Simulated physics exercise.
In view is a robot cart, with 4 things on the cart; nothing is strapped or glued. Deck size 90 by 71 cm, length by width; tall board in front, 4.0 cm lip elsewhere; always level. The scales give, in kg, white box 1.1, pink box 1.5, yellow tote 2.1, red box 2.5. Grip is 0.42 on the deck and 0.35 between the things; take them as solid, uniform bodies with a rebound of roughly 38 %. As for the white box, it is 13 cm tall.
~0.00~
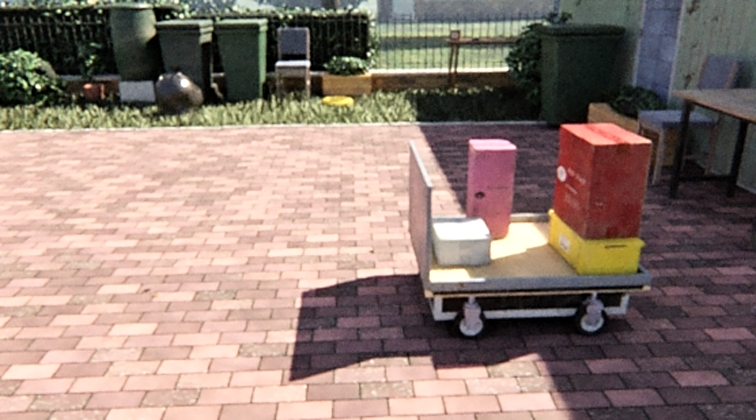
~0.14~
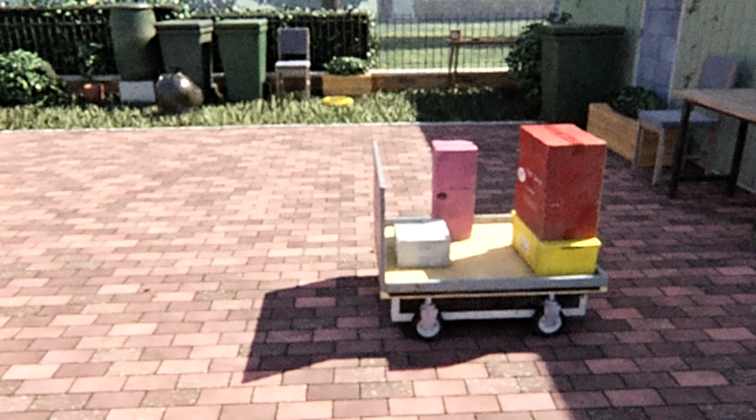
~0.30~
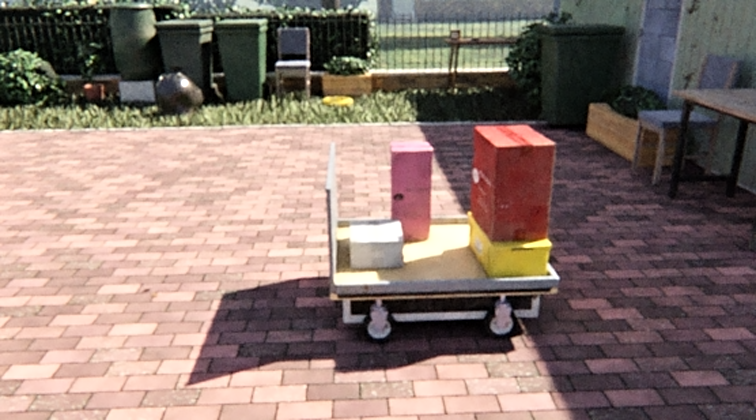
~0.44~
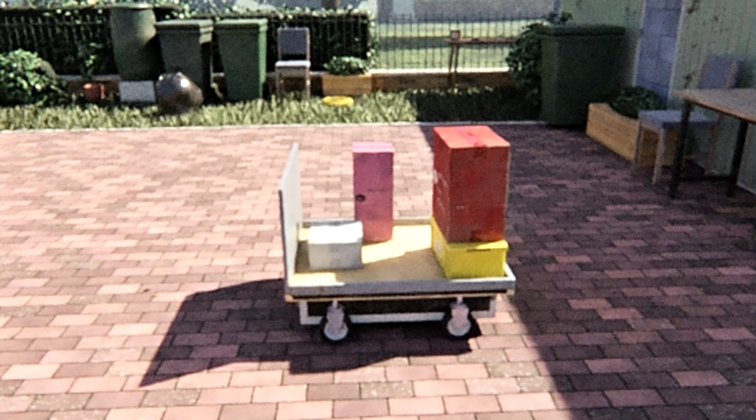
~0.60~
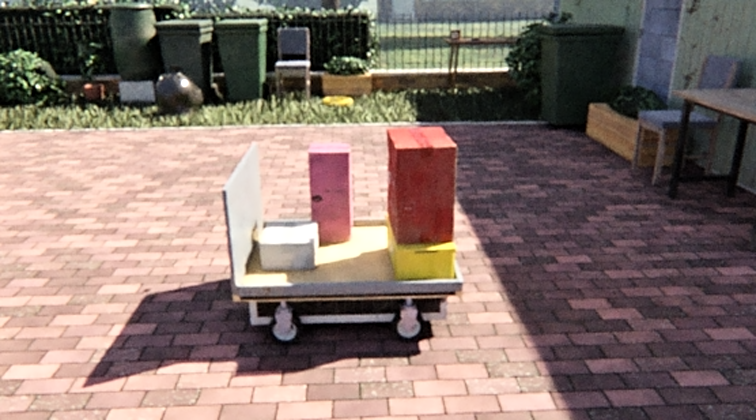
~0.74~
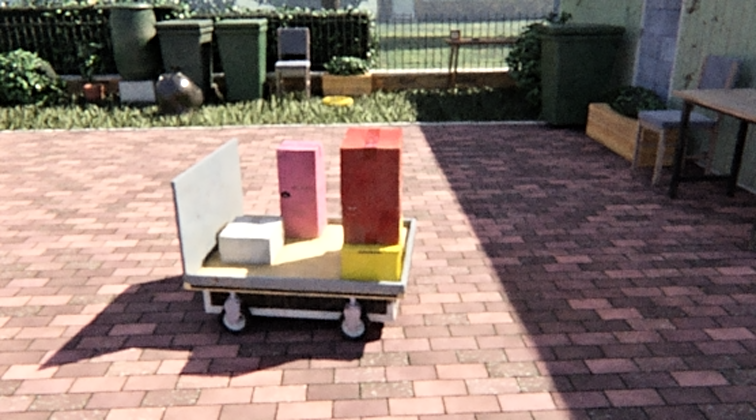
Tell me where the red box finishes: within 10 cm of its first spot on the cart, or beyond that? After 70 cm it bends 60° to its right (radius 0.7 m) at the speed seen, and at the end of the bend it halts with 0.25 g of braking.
The red box finishes within 10 cm.
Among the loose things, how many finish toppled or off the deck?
Altogether, 0.
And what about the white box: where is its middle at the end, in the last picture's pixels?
Rest position, about (189, 173) px.
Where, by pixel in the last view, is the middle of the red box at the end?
At roughly (210, 145).
Around 0.94 s, cart has run 122 cm, turned 31°; white box shifted 6 cm.
Around 1.14 s, cart has run 148 cm, turned 51°; white box shifted 7 cm.
Around 1.44 s, cart has run 186 cm, turned 60°; white box shifted 7 cm.
Finally (2.3 s), all 4 still in place (within 10 cm). Final places as that camera would see them, red box near (210, 145).
